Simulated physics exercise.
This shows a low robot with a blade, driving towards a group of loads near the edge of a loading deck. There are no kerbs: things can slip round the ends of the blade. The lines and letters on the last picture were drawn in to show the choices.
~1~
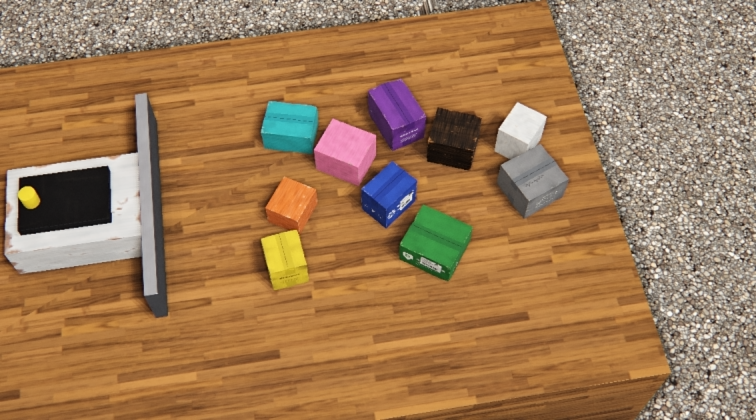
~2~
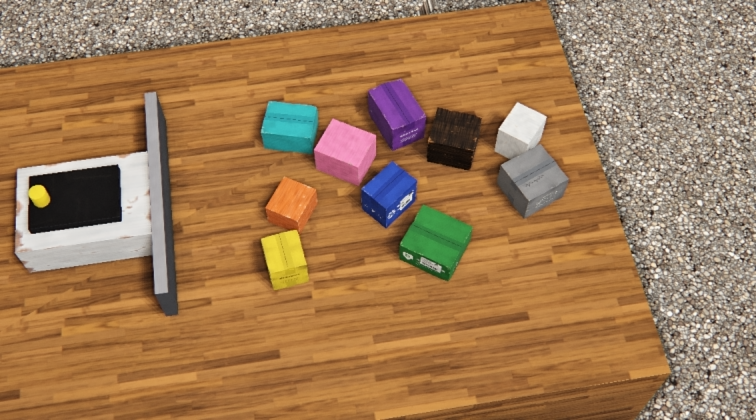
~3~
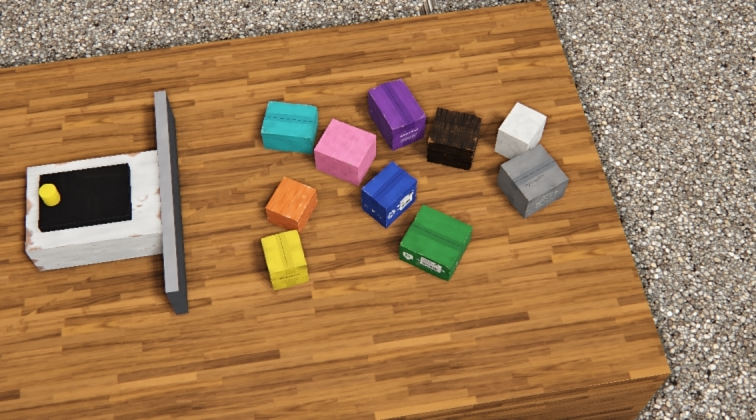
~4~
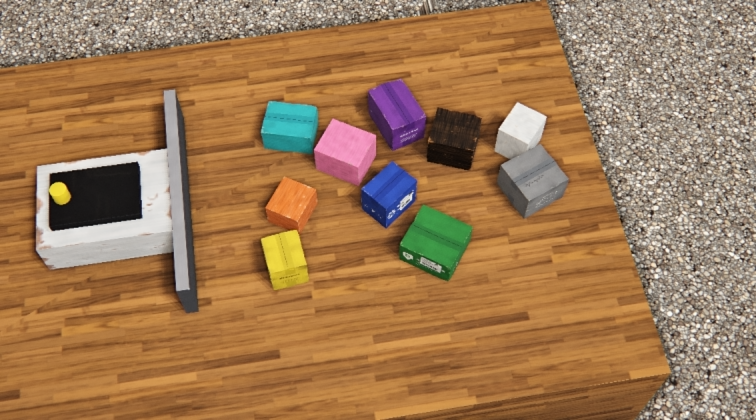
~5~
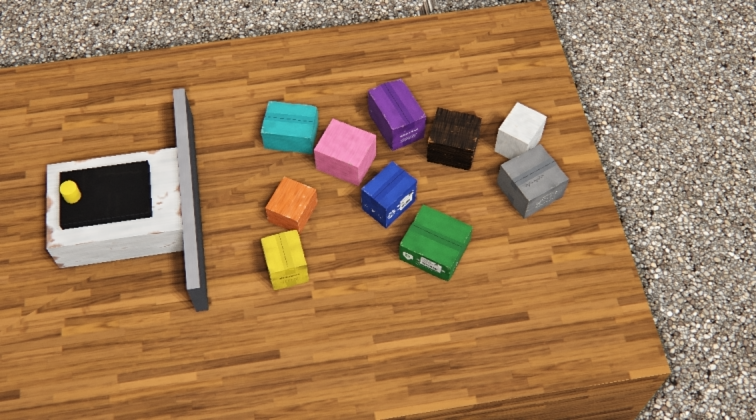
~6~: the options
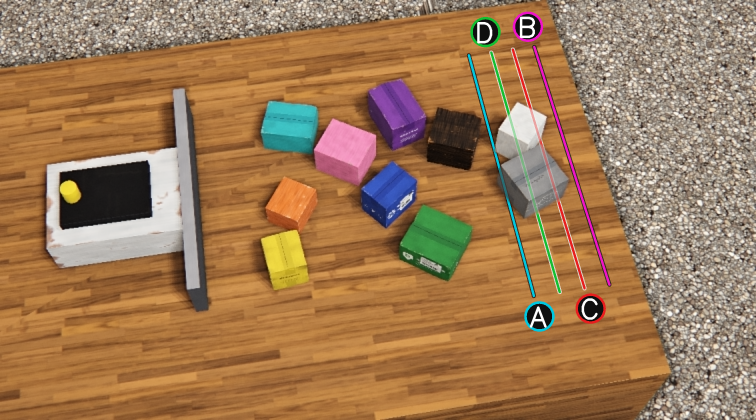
A low white robot with a black top, a yellow knob and a wide grey blade sits at the left of a wooden deck, seen from a high, angled view with speckled gravel beyond. Ten boxes lie scattered across the middle and right: turquoise, pink, purple, dark brown, white, grey, blue, green, orange and yellow. The robot creeps steadily rightward, blade first, while the boxes and camera stay still.
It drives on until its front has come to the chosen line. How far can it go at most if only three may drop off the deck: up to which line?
Stop at D.
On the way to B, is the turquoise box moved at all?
Yes.
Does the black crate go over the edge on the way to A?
No.
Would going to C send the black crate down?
By then, yes.
On the marked copy, A at (499, 167); B at (569, 157); C at (546, 160); D at (523, 163).
Taking D. A third of the way, robot (239, 175); turquoise box (332, 115); yellow box (348, 252).
Two thirds of the way, robot (362, 158); grey parcel (549, 177); white crate (530, 133).
When it is over, robot (455, 145); white crate over the edge; grey parcel over the edge; three fallen.
As for the rest, A is within the limit but short; B drops six; C drops four.
